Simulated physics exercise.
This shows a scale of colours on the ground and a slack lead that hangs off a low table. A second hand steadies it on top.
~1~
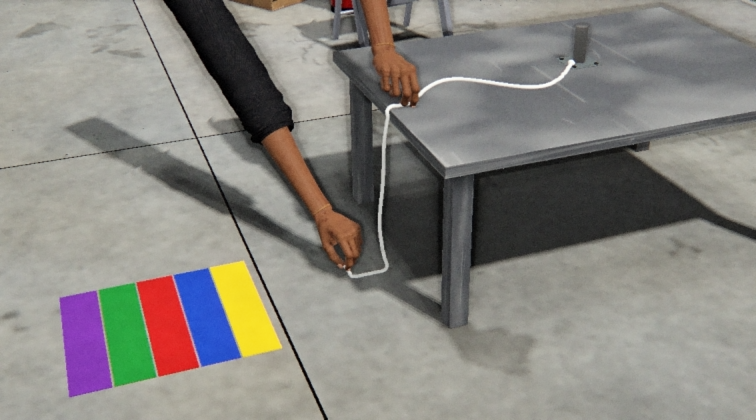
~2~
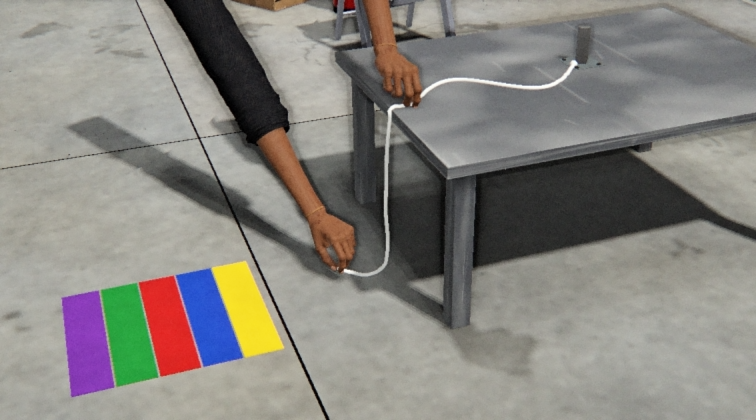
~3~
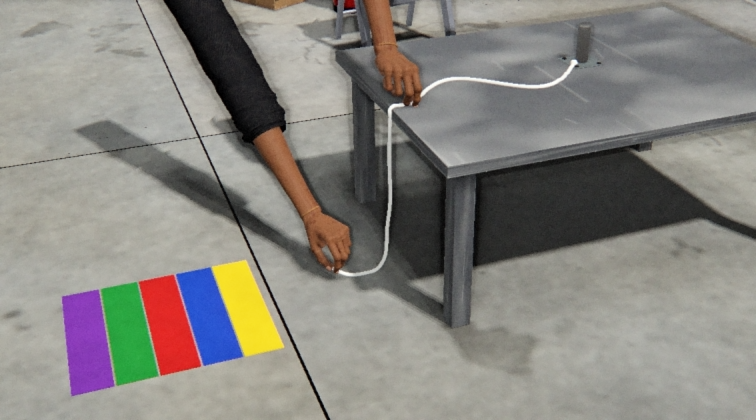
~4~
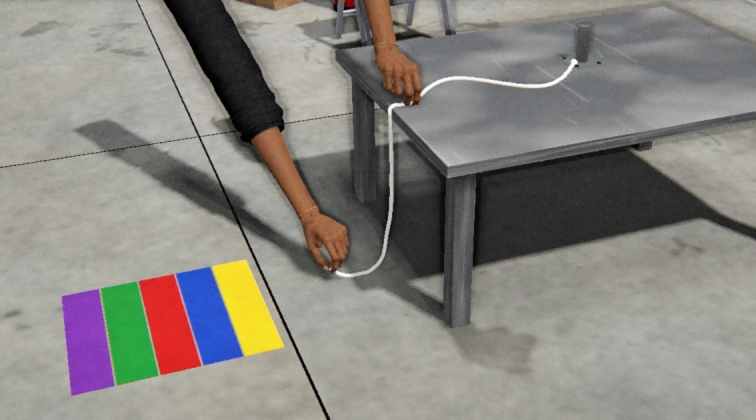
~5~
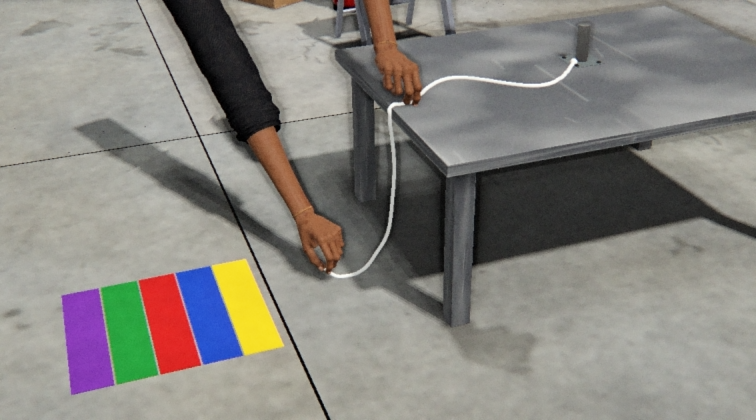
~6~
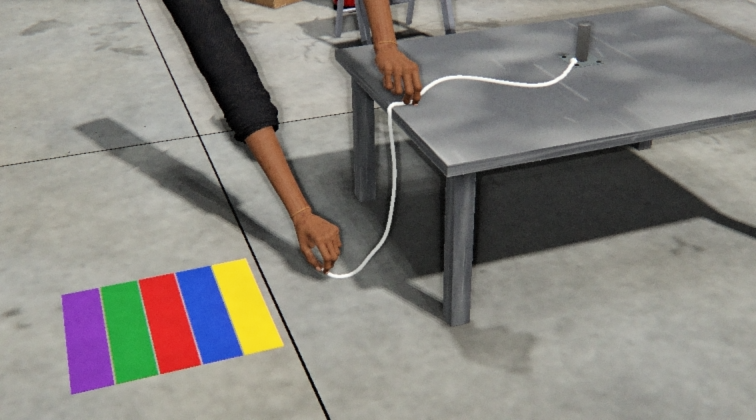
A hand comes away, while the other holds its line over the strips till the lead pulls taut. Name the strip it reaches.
The red strip.
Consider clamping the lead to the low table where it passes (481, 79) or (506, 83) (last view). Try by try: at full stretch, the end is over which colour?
Observed strip, first: Blue; second: Blue.
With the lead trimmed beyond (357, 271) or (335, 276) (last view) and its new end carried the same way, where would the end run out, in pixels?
First try: Near (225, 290). Second try: Near (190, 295).
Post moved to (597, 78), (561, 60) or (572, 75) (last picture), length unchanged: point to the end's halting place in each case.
Try 1 about (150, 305), try 2 about (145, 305), try 3 about (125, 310).
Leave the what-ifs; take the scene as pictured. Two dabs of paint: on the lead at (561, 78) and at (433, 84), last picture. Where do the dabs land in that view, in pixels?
Result - first point (532, 70), second point (406, 98).
A little later, end near (244, 286); over yellow.
Next, end near (195, 296); over blue.
When it is tight, end near (166, 301); over red. It gets as far as the red strip.
